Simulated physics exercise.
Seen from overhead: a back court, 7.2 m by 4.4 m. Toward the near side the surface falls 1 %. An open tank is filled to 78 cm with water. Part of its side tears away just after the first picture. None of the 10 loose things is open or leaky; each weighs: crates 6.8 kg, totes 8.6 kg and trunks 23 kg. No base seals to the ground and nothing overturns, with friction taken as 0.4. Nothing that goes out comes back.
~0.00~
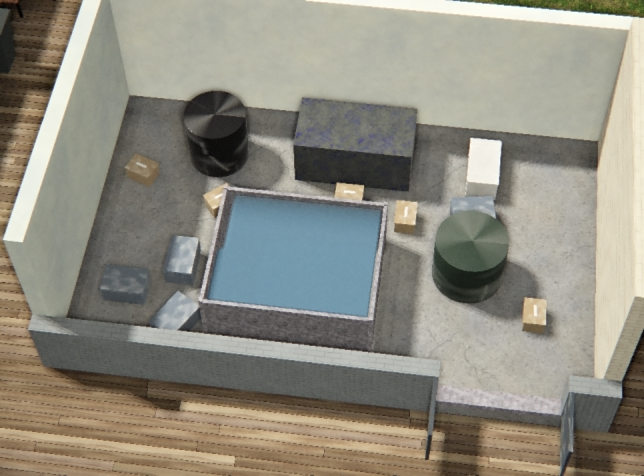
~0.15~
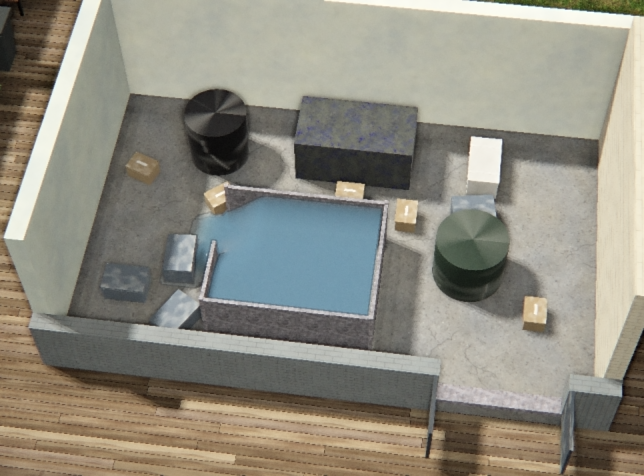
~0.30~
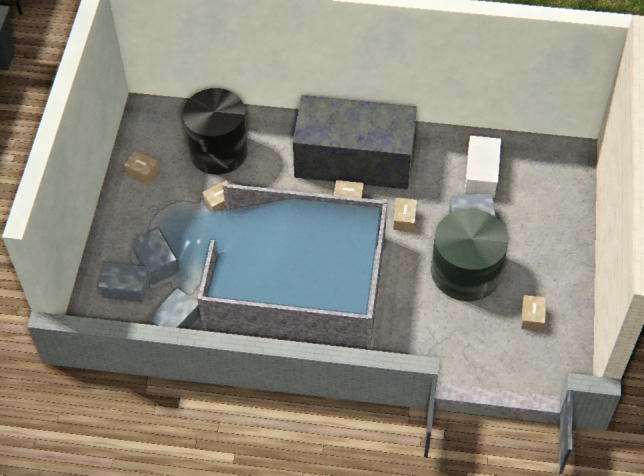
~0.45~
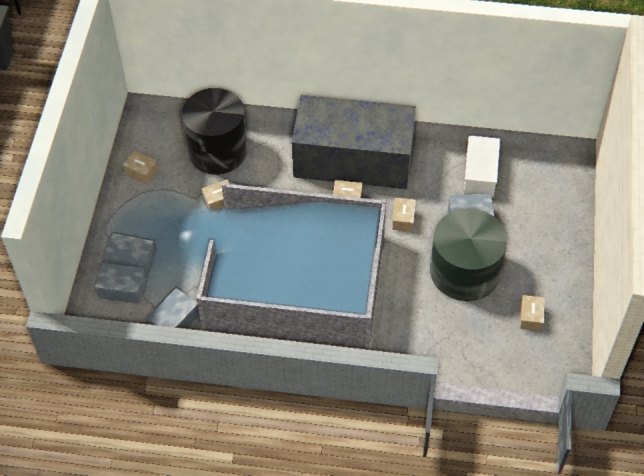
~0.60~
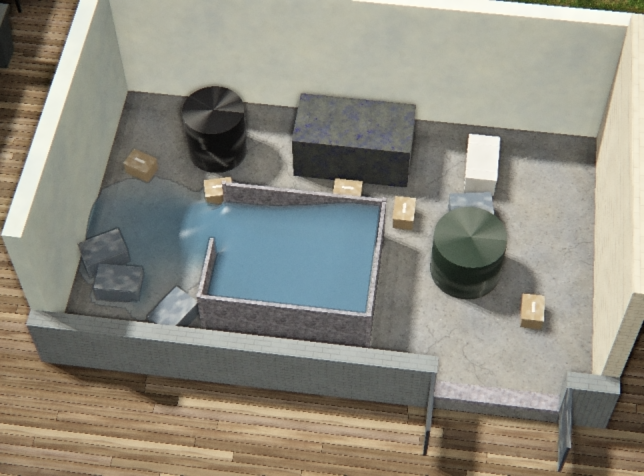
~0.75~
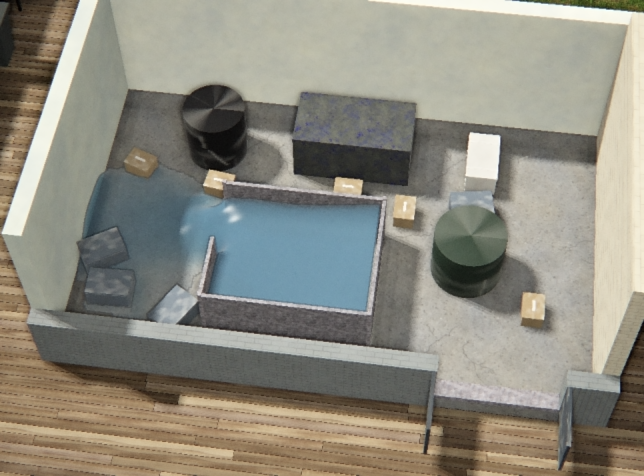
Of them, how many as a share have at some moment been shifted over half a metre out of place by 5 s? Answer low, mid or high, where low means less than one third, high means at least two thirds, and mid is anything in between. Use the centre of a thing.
Mid.
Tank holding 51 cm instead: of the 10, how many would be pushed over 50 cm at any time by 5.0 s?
I count 4 of them in that case.
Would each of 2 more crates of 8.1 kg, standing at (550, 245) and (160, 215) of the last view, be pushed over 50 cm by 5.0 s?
Below, above.
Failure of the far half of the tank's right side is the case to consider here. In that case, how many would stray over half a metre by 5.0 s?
3.
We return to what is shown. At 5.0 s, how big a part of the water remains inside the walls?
Roughly 100 percent.
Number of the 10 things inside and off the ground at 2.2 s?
The count is 2.
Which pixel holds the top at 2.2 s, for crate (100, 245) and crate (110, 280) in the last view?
About (148, 288) for the first and (134, 307) for the second.
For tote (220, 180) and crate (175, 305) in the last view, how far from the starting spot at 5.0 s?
30 cm, then 120 cm.
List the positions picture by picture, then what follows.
A crate at (181, 254) rests on the ground; a crate at (124, 279) rests on the ground; 3.9 m2 under water; 0 of 10 have shifted, in the first picture.
A crate at (180, 252) rests on the ground; a crate at (125, 277), on the bottom; 4.4 m2 under water; 0 of 10 have shifted, in the second picture.
A crate at (154, 250), on the bottom, 37 cm from its start; a crate at (123, 276), on the bottom; water covers 5.2 m2; 1 of 10 have shifted, in the third picture.
A crate at (128, 248), on the bottom, 71 cm from its start; a crate at (120, 277), on the bottom, 4 cm from its start; water covers 6.2 m2; 1 of 10 have shifted, in the fourth picture.
A crate at (102, 247) rests on the ground, 108 cm from its start; a crate at (118, 277), on the bottom, 8 cm from its start; water covers 7.3 m2; 3 of 10 have shifted, in the fifth picture.
A crate at (101, 245), afloat, 110 cm from its start; a crate at (109, 281), on the bottom, 23 cm from its start; 7.9 m2 under water; 3 of 10 have shifted, in the sixth picture.
After 1.1 s 2 of 10 are over 50 cm from their spots; 1 afloat.
After 2.2 s 3 of 10 are over 50 cm from their spots; 2 afloat.
After 3.5 s 4 of 10 are over 50 cm from their spots; 4 afloat.
After 5.0 s 4 of 10 are over 50 cm from their spots, and 4 have been at some point; 5 afloat.
